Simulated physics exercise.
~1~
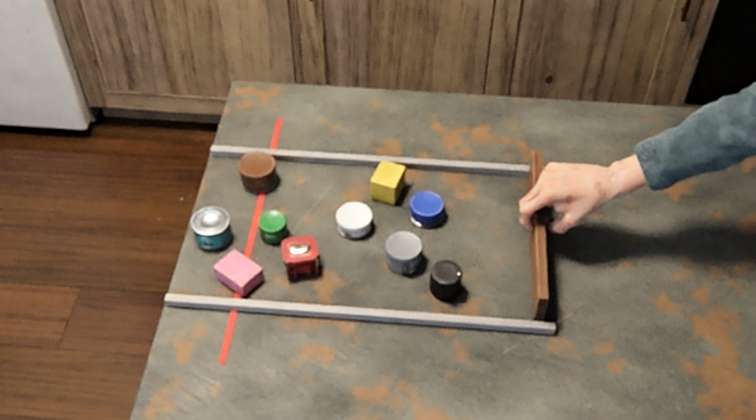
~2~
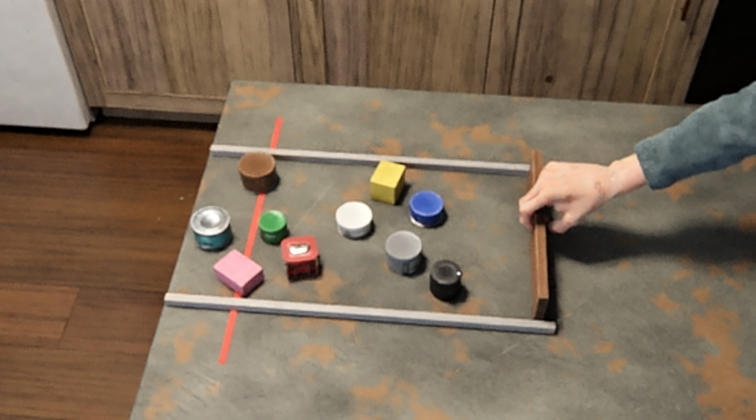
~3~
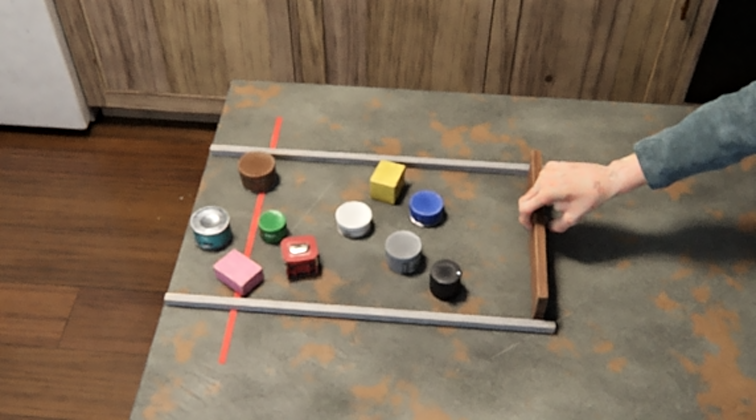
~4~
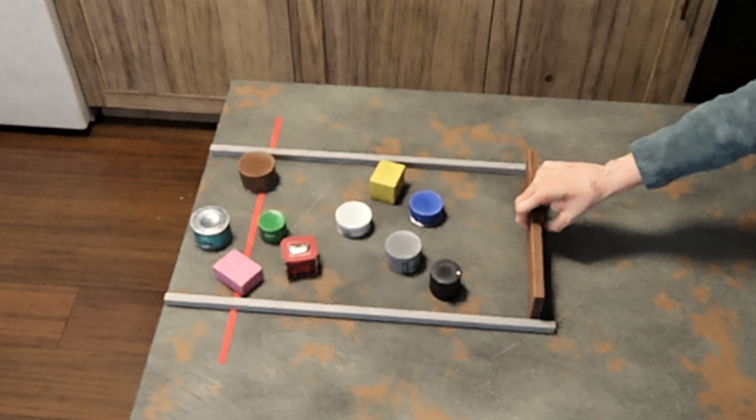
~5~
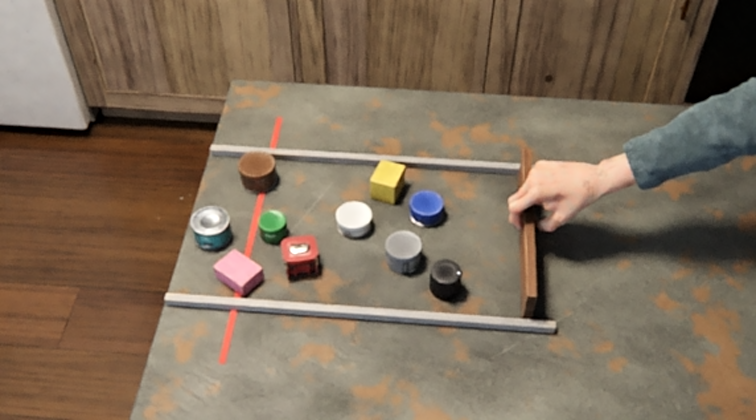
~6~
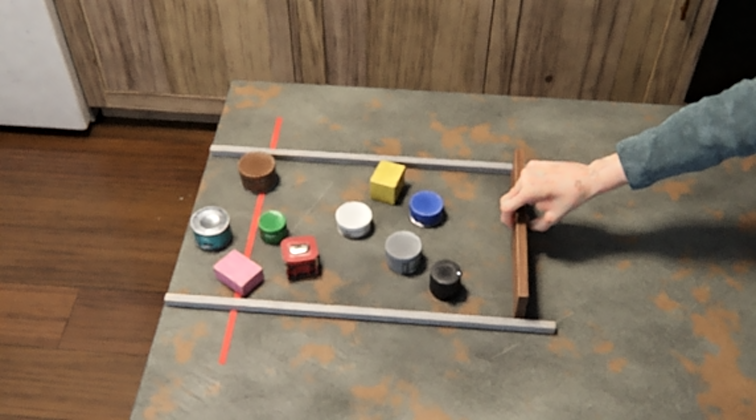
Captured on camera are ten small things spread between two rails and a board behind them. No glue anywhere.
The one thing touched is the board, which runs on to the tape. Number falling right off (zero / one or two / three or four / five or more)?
Honestly, the push sends one or two of them over the end.
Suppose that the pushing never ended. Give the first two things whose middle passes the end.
It is the turquoise tin and after it the brown pot.
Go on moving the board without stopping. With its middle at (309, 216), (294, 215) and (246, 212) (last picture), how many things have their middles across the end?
Going through the three places, I get 0, 0 and 1.
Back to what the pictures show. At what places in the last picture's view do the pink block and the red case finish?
You'll find the pink block at roughly (188, 280) and the red case at roughly (205, 252).
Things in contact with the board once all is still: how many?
In contact: 5.
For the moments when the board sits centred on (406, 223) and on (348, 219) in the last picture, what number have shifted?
Tally: First 4; then 6.
Soon after, none off yet; turquoise tin at rest near (212, 229); brown pot at rest near (258, 173); pink block at rest near (239, 273).
At rest, the number that fall off is one or two; fallen, turquoise tin.
